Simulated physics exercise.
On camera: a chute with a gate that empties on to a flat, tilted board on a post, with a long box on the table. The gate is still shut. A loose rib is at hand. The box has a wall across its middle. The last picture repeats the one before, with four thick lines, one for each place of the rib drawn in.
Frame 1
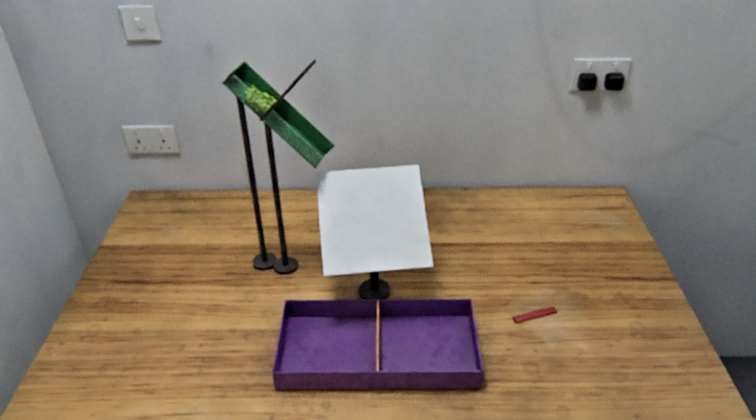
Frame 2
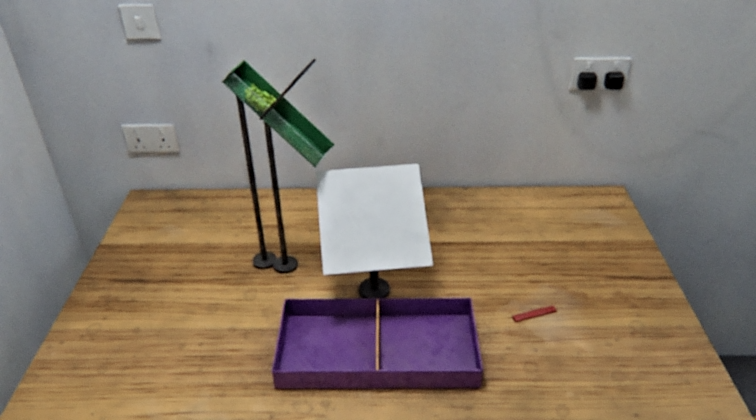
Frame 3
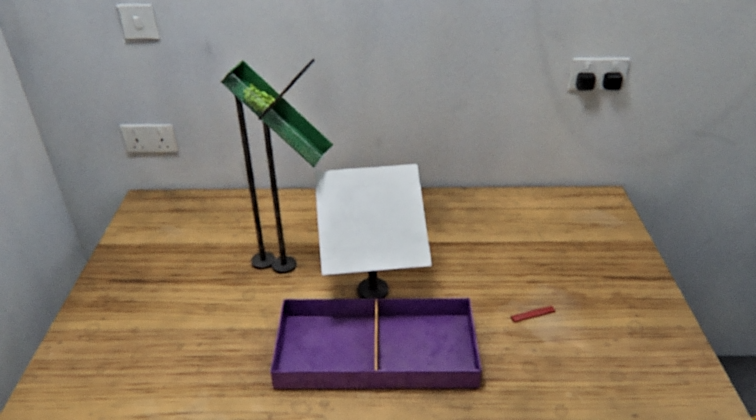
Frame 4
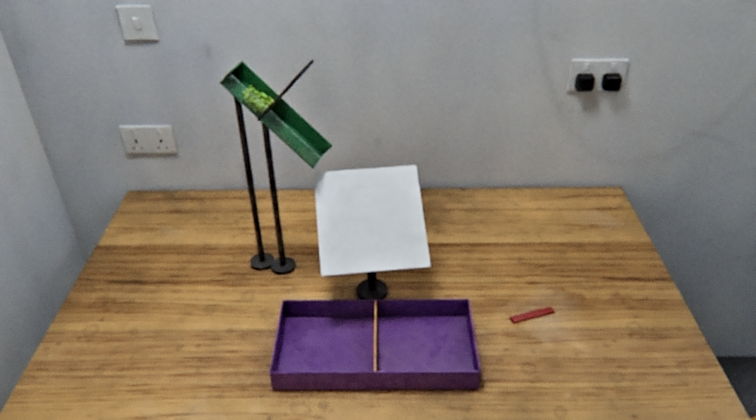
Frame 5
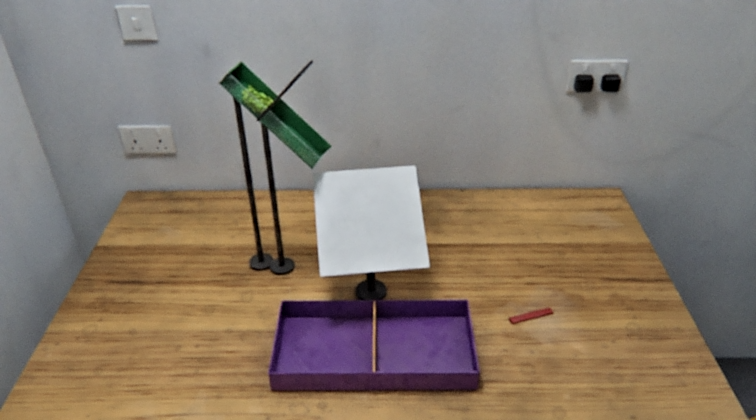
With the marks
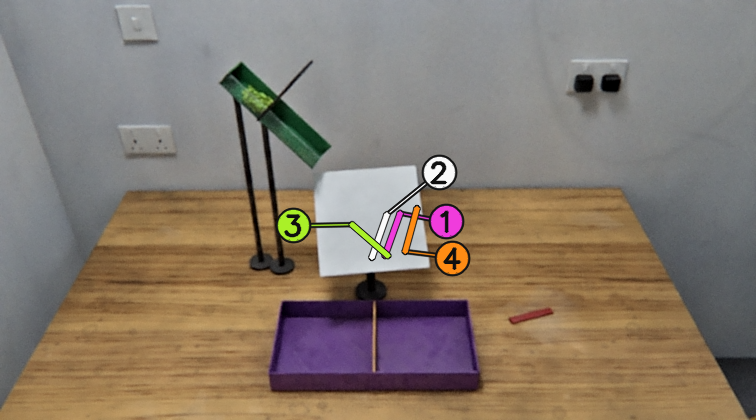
In this clip, a green chute holding small yellow-green pieces behind a thin dark gate slopes toward a tilted white board, with a divided purple box and a loose red strip on the wooden table; nothing visibly moves.
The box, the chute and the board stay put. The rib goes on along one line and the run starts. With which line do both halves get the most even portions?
The best line is 1.
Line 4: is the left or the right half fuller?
Right.
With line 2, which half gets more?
Left.
On the marked copy, line 1 from (400, 213) to (384, 255); line 2 from (386, 214) to (371, 257); line 3 from (352, 224) to (387, 255); line 4 from (417, 208) to (405, 251).
Choosing 1, of what is caught, roughly half in the left half, roughly half in the right.
Choosing 2, of what is caught, almost all in the left half, about a tenth in the right.
Choosing 3, of what is caught, about a tenth in the left half, almost all in the right.
Choosing 4, of what is caught, about a tenth in the left half, almost all in the right.
